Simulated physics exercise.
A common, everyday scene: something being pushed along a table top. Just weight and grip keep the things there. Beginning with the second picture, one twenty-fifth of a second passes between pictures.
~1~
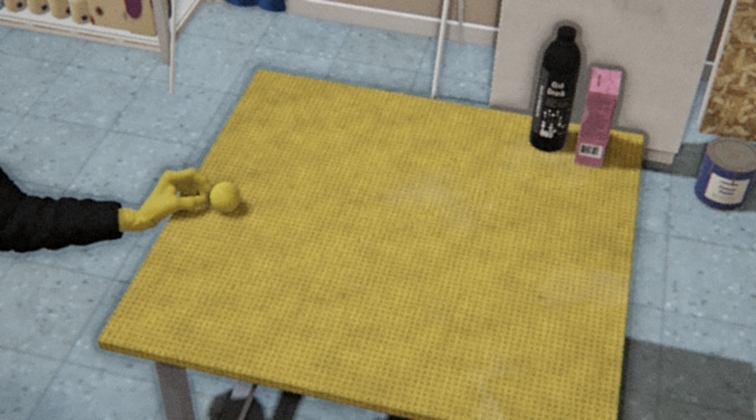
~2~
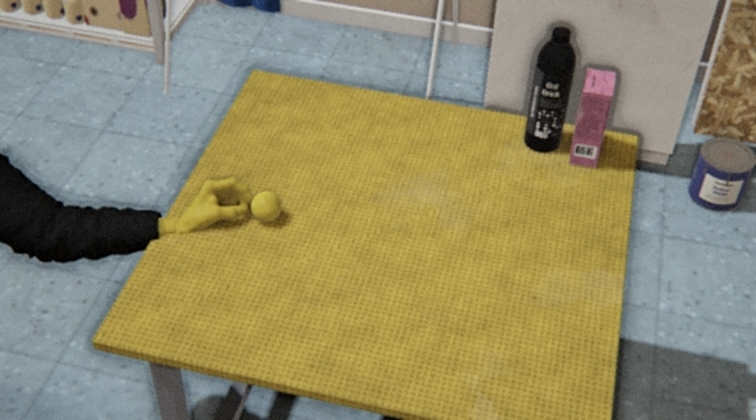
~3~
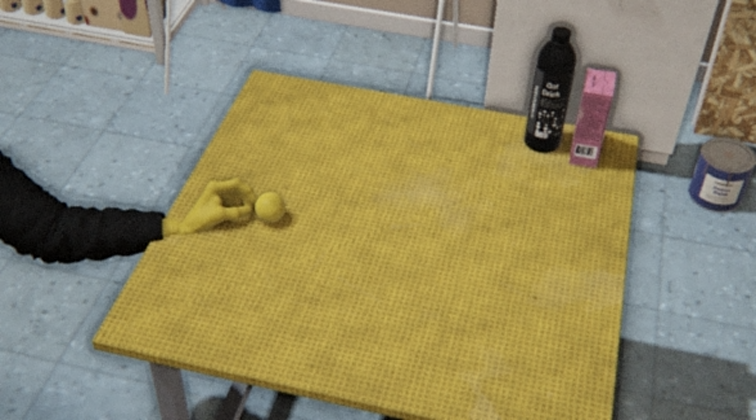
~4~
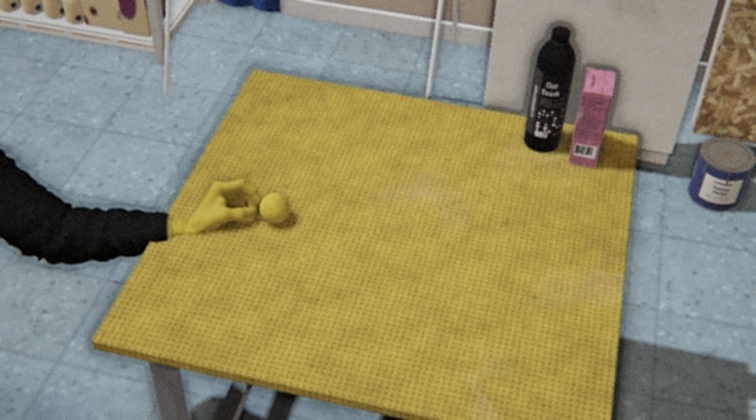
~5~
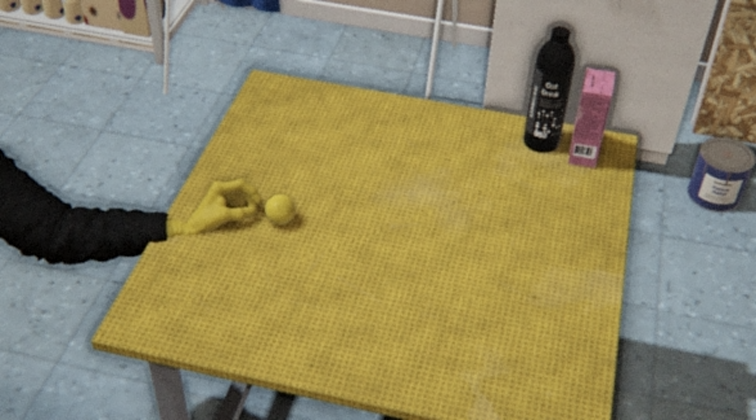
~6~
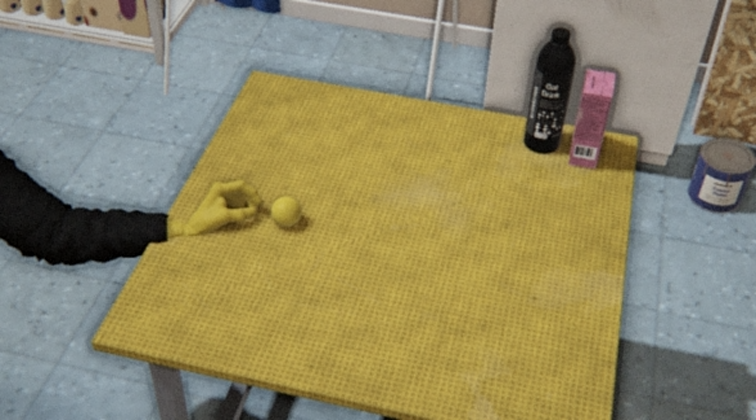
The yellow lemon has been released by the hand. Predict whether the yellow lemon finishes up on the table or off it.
On the table.
Then, 0.20 s past the last view, yellow lemon displaced about its own width near (310, 216).
Then, 0.40 s past the last view, yellow lemon displaced well along near (327, 220).
Finally, moved from the start, yellow lemon. Final places as the last picture's camera would see them, yellow lemon near (342, 223).
